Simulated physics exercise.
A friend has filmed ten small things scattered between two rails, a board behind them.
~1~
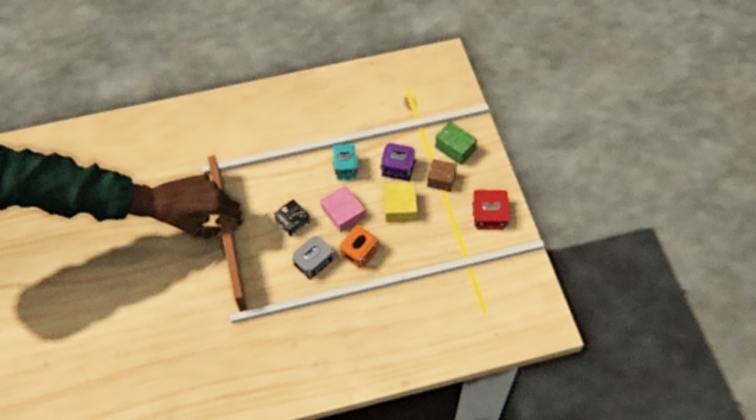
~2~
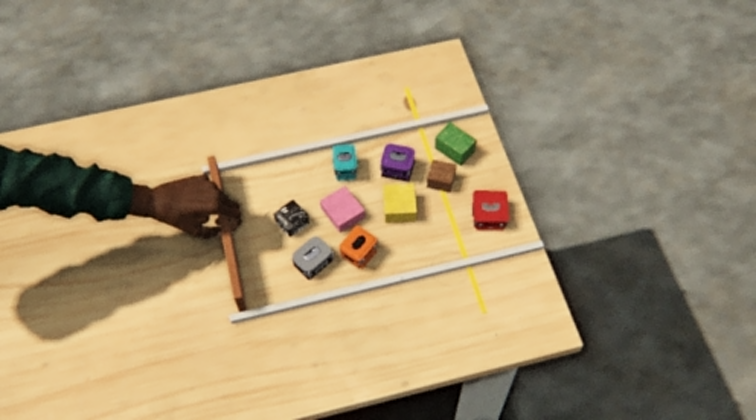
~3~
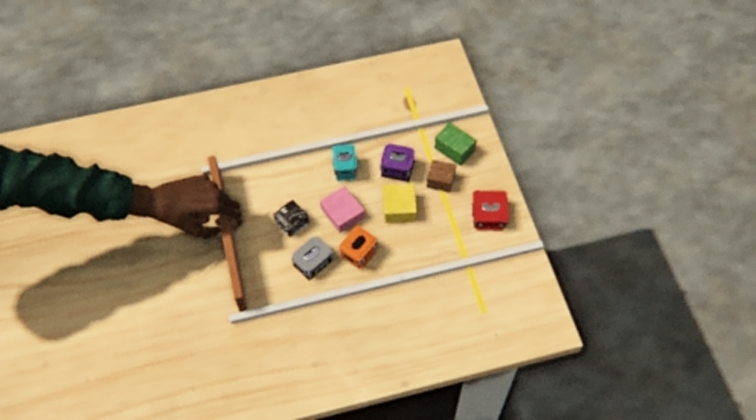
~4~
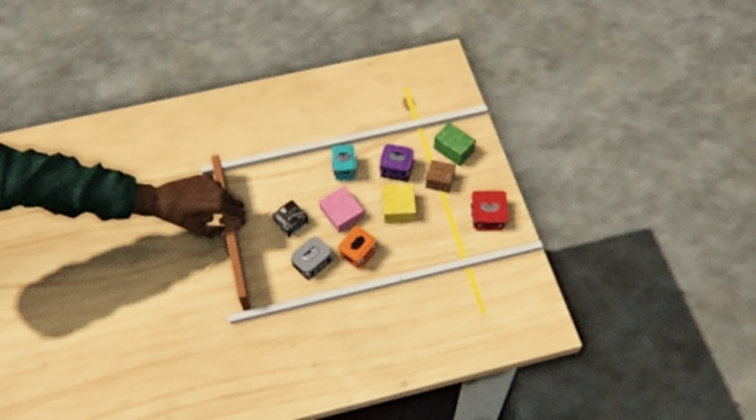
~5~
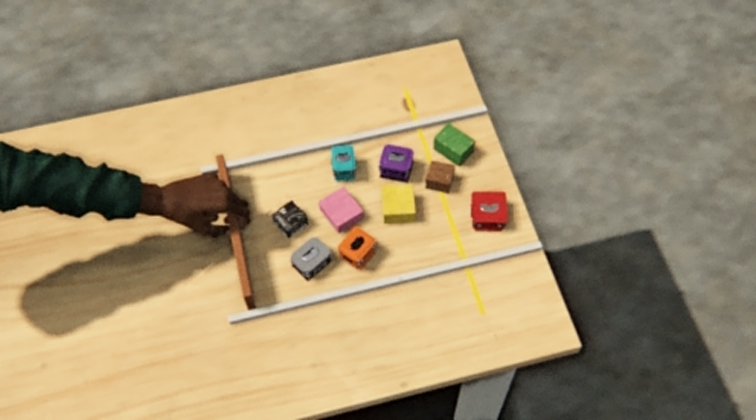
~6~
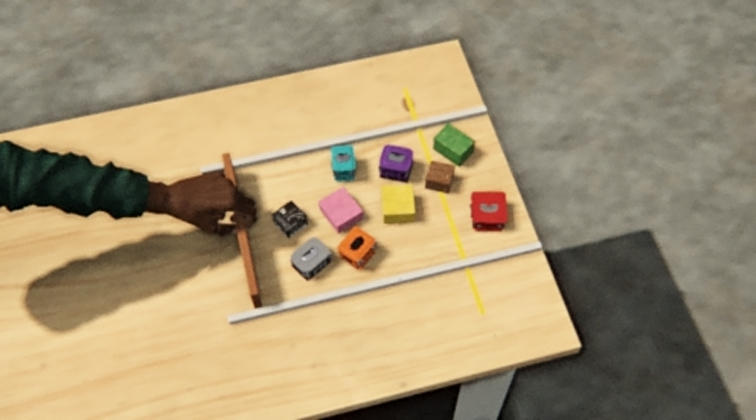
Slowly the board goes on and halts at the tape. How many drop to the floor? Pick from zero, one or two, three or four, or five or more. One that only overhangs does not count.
Outcome: The number that fall off is one or two.
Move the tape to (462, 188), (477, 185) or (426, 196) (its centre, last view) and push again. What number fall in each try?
The counts: 3, 6 and 0.
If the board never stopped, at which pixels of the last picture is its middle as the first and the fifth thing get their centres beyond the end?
At (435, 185) for the first, at (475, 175) for the fifth.
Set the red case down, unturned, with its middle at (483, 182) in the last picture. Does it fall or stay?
Then it is lost.
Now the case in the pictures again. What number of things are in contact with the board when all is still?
3 of them.
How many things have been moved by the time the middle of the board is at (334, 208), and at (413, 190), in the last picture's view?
5 and 10.
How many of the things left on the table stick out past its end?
Overhanging: 2.
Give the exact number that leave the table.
Fallen: 1.
Early on, none off yet; red case at rest near (488, 211); green block at rest near (454, 145); brown block at rest near (440, 177).
A while later, none off yet; red case at rest near (488, 211); green block at rest near (454, 144); brown block travelled about its own width near (458, 171).
Further along, none off yet; red case travelled about its own width near (515, 216); green block travelled a little near (462, 140); brown block travelled well along near (489, 162).
Finally, the number that fall off is one or two; lost, red case.
